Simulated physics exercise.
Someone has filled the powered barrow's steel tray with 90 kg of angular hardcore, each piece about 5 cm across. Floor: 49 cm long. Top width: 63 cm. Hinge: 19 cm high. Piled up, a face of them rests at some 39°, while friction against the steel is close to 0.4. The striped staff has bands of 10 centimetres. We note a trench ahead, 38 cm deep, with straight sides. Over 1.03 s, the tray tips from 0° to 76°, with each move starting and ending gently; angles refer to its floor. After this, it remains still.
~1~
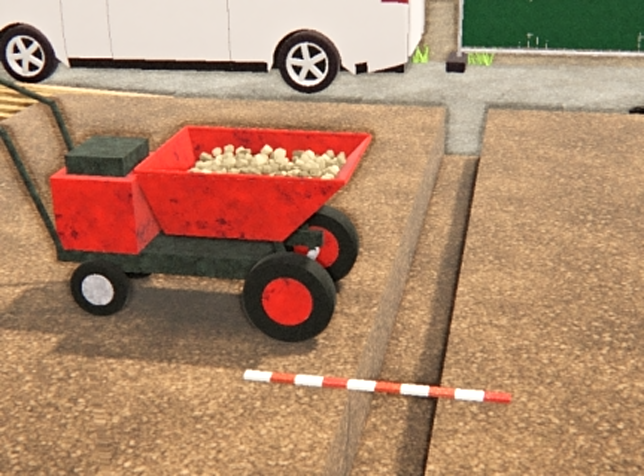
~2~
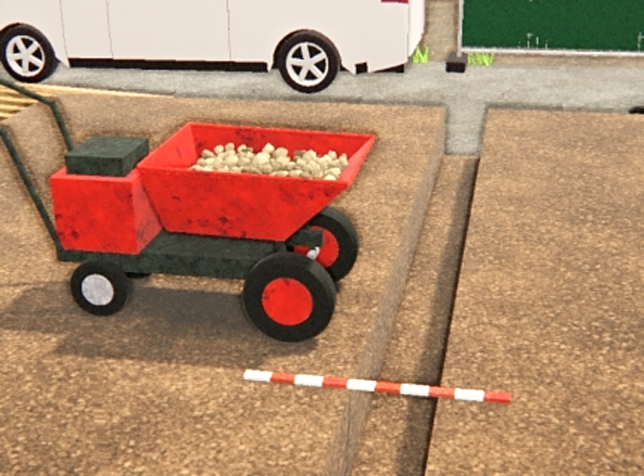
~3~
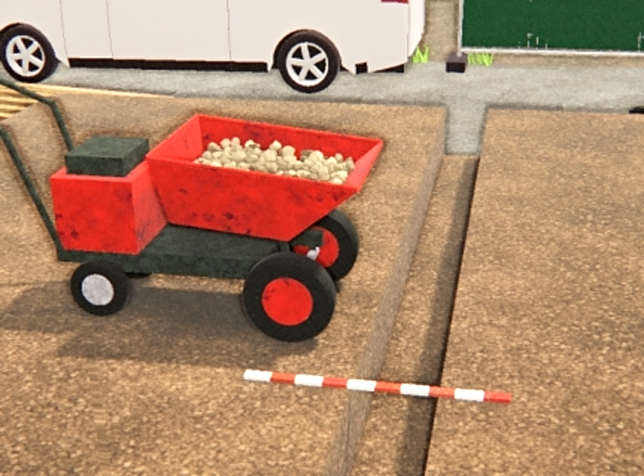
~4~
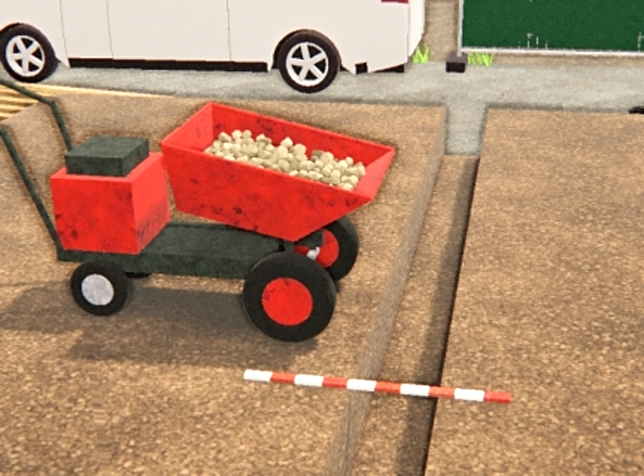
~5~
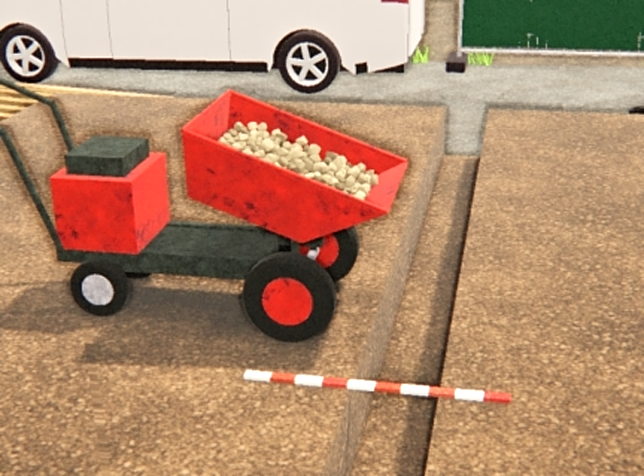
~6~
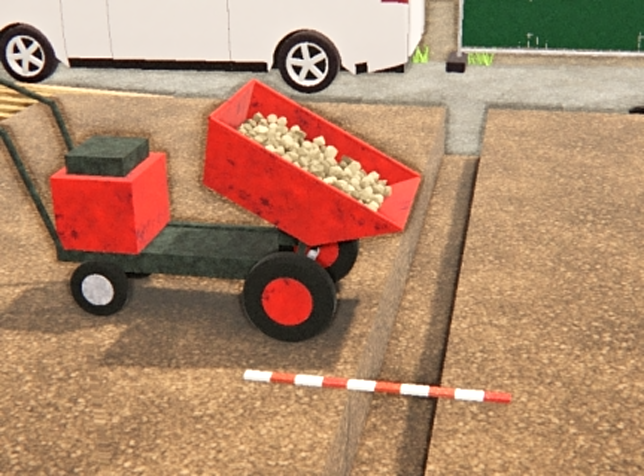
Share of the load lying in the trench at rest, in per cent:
19 per cent.
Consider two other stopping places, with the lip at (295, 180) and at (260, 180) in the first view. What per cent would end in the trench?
100 %, then 95 %.
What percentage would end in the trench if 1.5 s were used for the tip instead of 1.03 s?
Then some 20 per cent would.
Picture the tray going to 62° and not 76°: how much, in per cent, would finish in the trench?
Then close to 30 per cent.
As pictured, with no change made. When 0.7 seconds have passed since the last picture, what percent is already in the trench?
I'd say near 5 per cent at that time.
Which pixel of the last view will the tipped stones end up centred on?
Roughly at pixel (482, 320).
Then, 0.3 s after the last picture the floor is at 64°, 100 % in the tray; the foremost stones are at (423, 275).
Then, 0.7 s after the last picture the floor is at 76°, 70 % in the tray, 6 % in the trench, 24 % past the trench; the foremost stones are at (522, 321).
Then, 1.0 s after the last picture the floor is at 76°, 34 % in the tray, 15 % in the trench, 51 % past the trench; the foremost stones are at (618, 337).
Then, 3.0 s after the last picture the floor is at 76°, 27 % in the tray, 19 % in the trench, 54 % past the trench; the foremost stones are at (635, 328).
